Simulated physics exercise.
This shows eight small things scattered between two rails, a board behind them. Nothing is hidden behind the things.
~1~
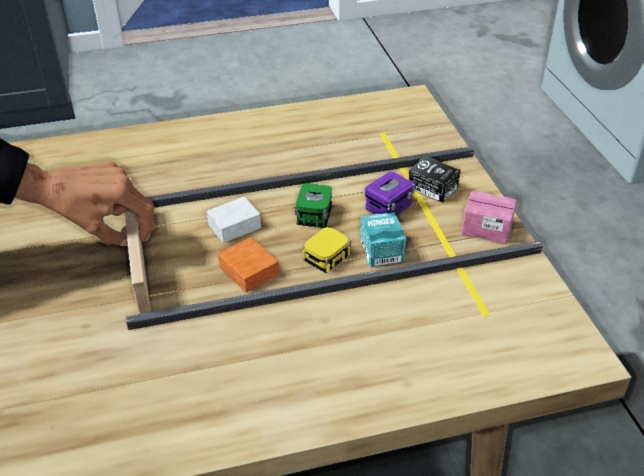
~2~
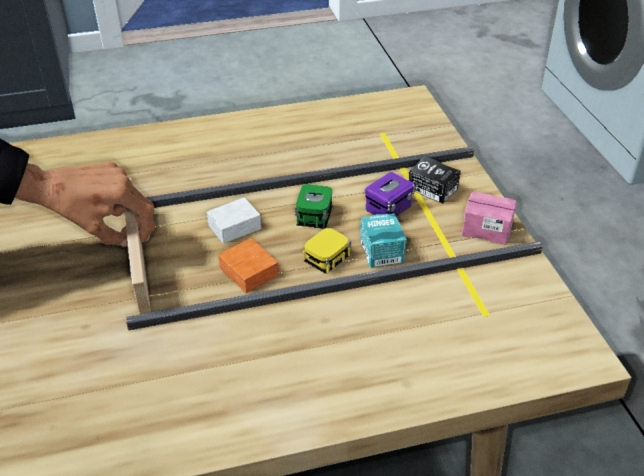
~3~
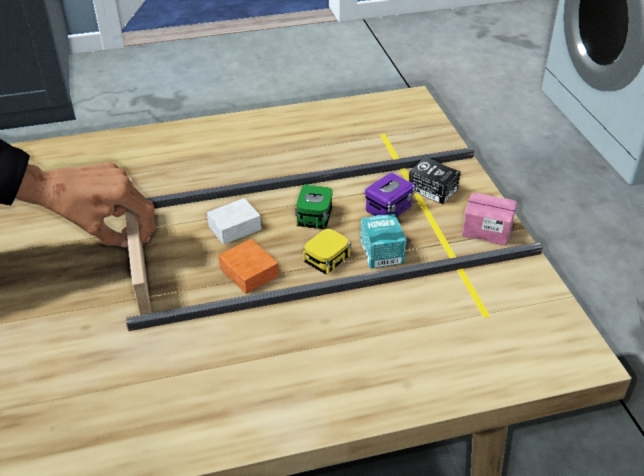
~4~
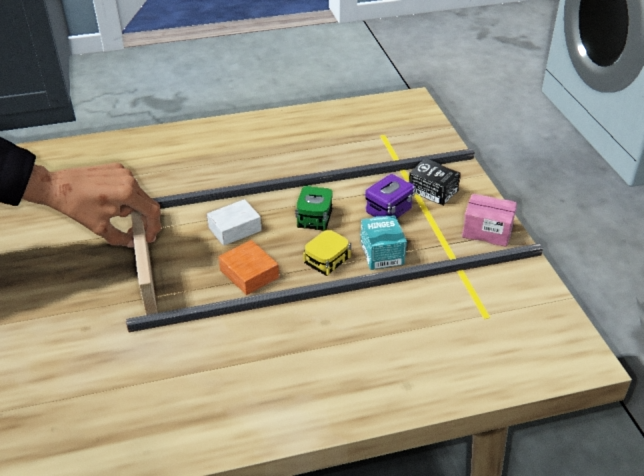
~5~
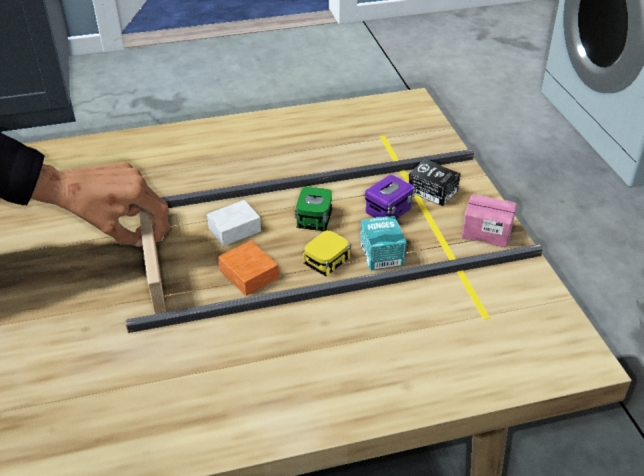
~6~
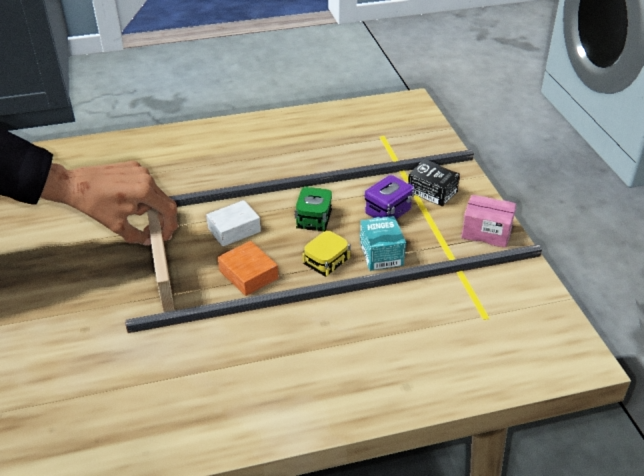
At first, a hand holds a small wooden board upright between two dark rails on a table, behind eight scattered colourful boxes and blocks. The hand then slides the board slightly right, nearer the orange and white blocks, while all the objects stay in place.
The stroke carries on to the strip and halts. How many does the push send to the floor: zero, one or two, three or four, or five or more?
Outcome: The number that fall off is three or four.
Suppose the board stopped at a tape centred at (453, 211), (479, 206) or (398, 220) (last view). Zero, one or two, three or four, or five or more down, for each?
Taking them in turn, five or more; at least five; one to two.
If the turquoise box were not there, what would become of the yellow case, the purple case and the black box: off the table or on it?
The yellow case stays on, the purple case drops off, the black box drops off.
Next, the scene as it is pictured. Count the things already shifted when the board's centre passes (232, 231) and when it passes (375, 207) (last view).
At the one place 2, at the other 8.
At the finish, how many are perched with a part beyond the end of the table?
That would be 1.
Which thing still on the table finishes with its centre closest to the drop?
That is the purple case.
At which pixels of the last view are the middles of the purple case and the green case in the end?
First (508, 193), then (468, 179).
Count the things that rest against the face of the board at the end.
It touches 2.
A little later, none off yet; pink box at rest near (489, 221); black box at rest near (433, 182); purple case at rest near (389, 200).
Next, none off yet; pink box moving near (496, 219); black box shifted about its own width near (456, 175); purple case shifted about its own width near (439, 194).
When it is over, the number that fall off is three or four; down, turquoise box, black box and pink box.
